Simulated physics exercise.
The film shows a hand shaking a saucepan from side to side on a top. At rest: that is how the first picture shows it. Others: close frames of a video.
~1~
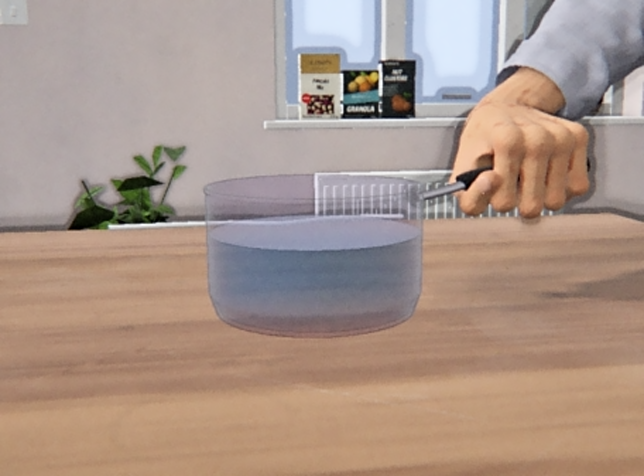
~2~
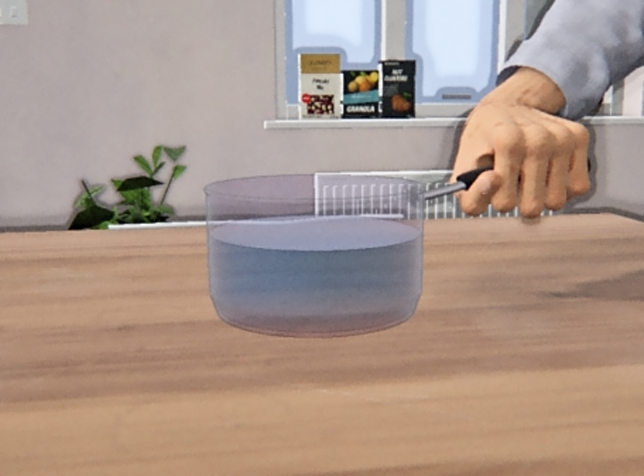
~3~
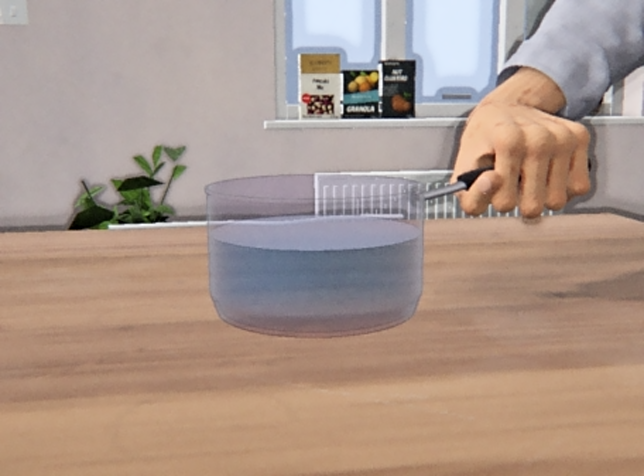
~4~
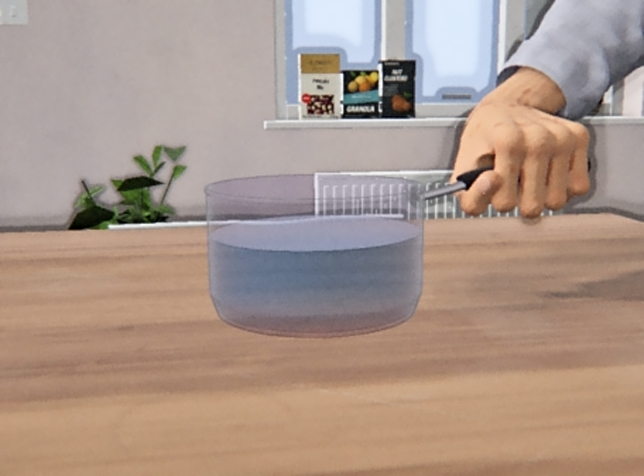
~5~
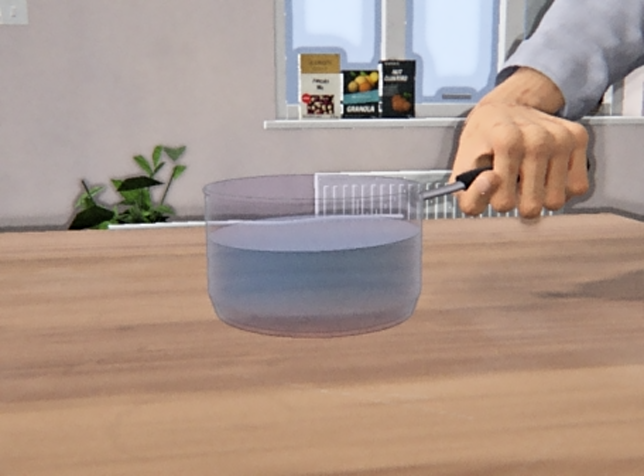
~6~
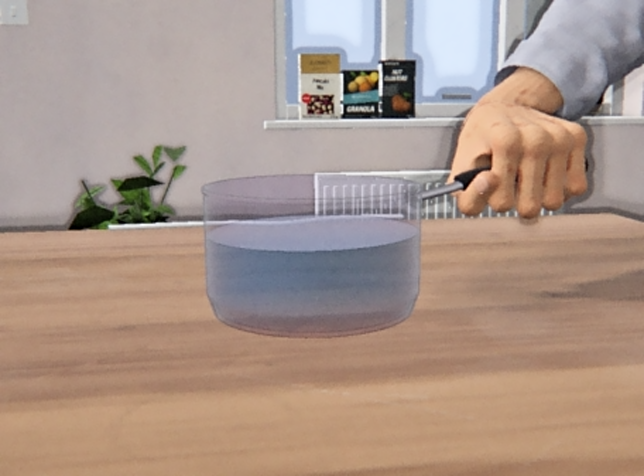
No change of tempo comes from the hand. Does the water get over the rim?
I predict the liquid will all stay inside.
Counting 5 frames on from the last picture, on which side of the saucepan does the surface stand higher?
It's to the right flank.
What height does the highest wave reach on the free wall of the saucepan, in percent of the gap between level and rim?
I'd say 30 percent.
Shortly, the highest wave so far stays far below the rim.
Then, the highest wave so far climbs under half way to the rim.
At the finish, the highest wave so far climbs under half way to the rim; nothing has left it.
